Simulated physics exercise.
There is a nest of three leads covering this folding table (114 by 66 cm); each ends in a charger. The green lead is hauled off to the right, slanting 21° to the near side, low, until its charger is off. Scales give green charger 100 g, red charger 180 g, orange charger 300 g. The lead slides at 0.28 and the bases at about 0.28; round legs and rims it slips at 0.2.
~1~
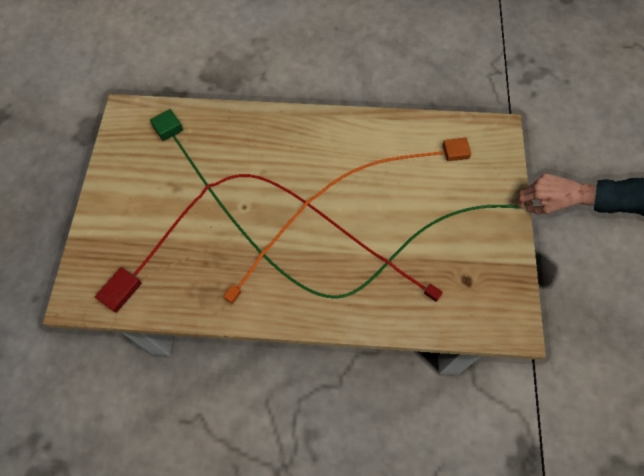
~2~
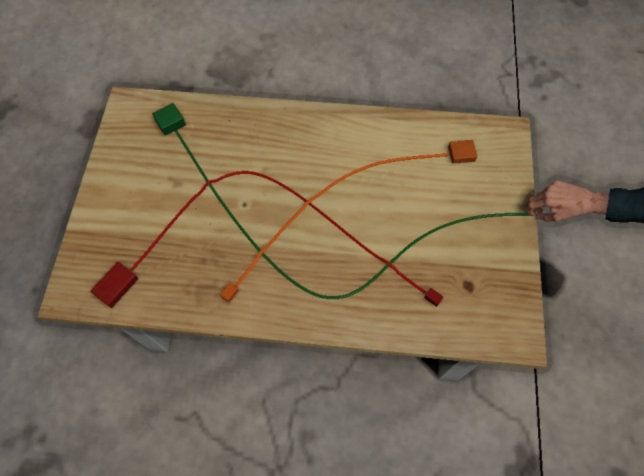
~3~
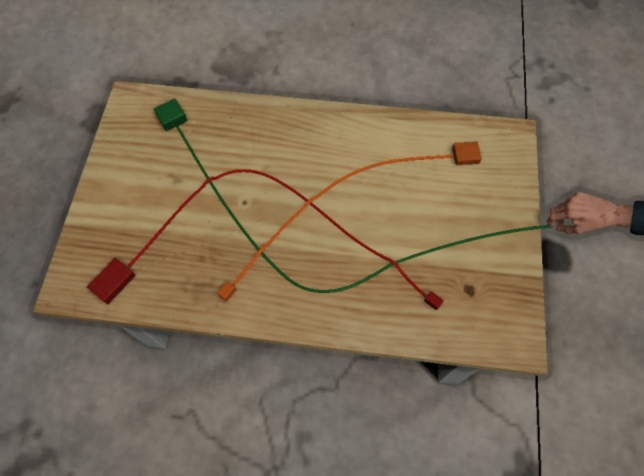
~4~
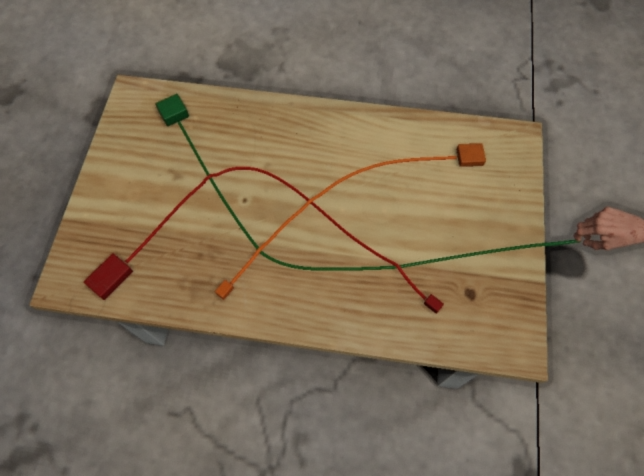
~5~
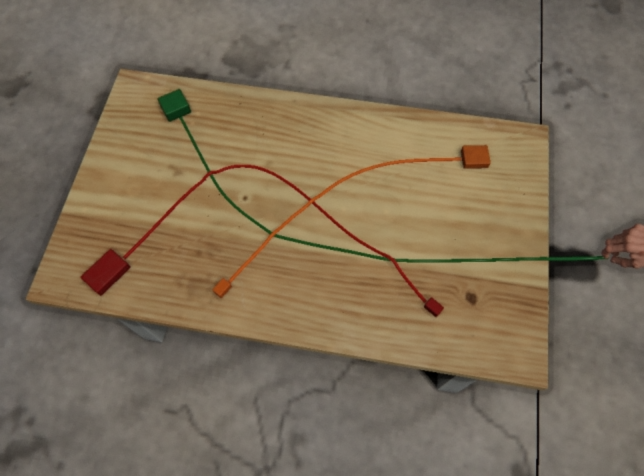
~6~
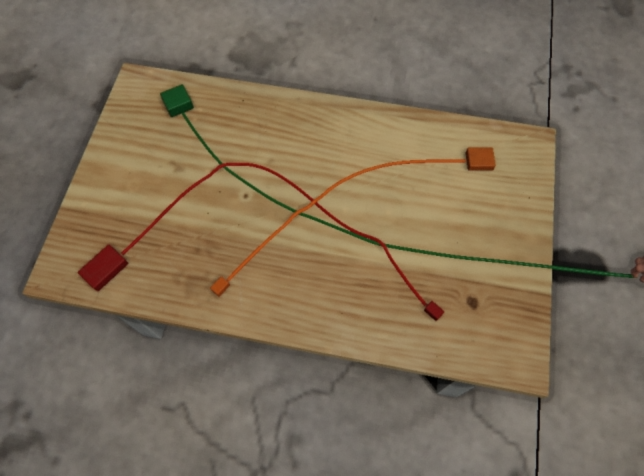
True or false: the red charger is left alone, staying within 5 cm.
True.
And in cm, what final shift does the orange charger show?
The orange charger ends 15 cm from its start.
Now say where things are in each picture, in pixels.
In the first frame, red charger (116, 288); crossings (207, 185) red over green, (263, 254) orange over green, (308, 204) orange over red, (388, 262) red over green; green lead runs through (399, 251) (317, 294) (248, 238) (197, 171); grip (523, 207).
In the second frame, green lead runs through (316, 295) (198, 166); grip (533, 214).
In the third frame, green lead runs through (316, 291) (199, 163); grip (553, 226).
In the fourth frame, green lead runs through (327, 269) (199, 159); grip (580, 241).
In the fifth frame, green lead runs through (346, 251) (200, 155); grip (608, 257).
In the sixth frame, red charger (101, 266); green lead runs through (474, 259) (368, 240) (280, 204) (208, 149); grip (637, 276).
Next, the green lead's tail end at (279, 155); green charger 27 cm off its start.
Then, the green lead's tail end at (407, 214); green charger 62 cm off its start.
After that, the green lead's tail end at (552, 240); green charger 94 cm off its start at (542, 235), orange plug 36 cm off its start at (382, 256).
Later, the green lead has left the top; green charger over the edge, orange plug over the edge, orange charger 14 cm off its start.
At the end, the green lead has left the top; red charger 0 cm off its start at (101, 266), green charger over the edge, orange plug over the edge, orange charger 14 cm off its start at (537, 187).
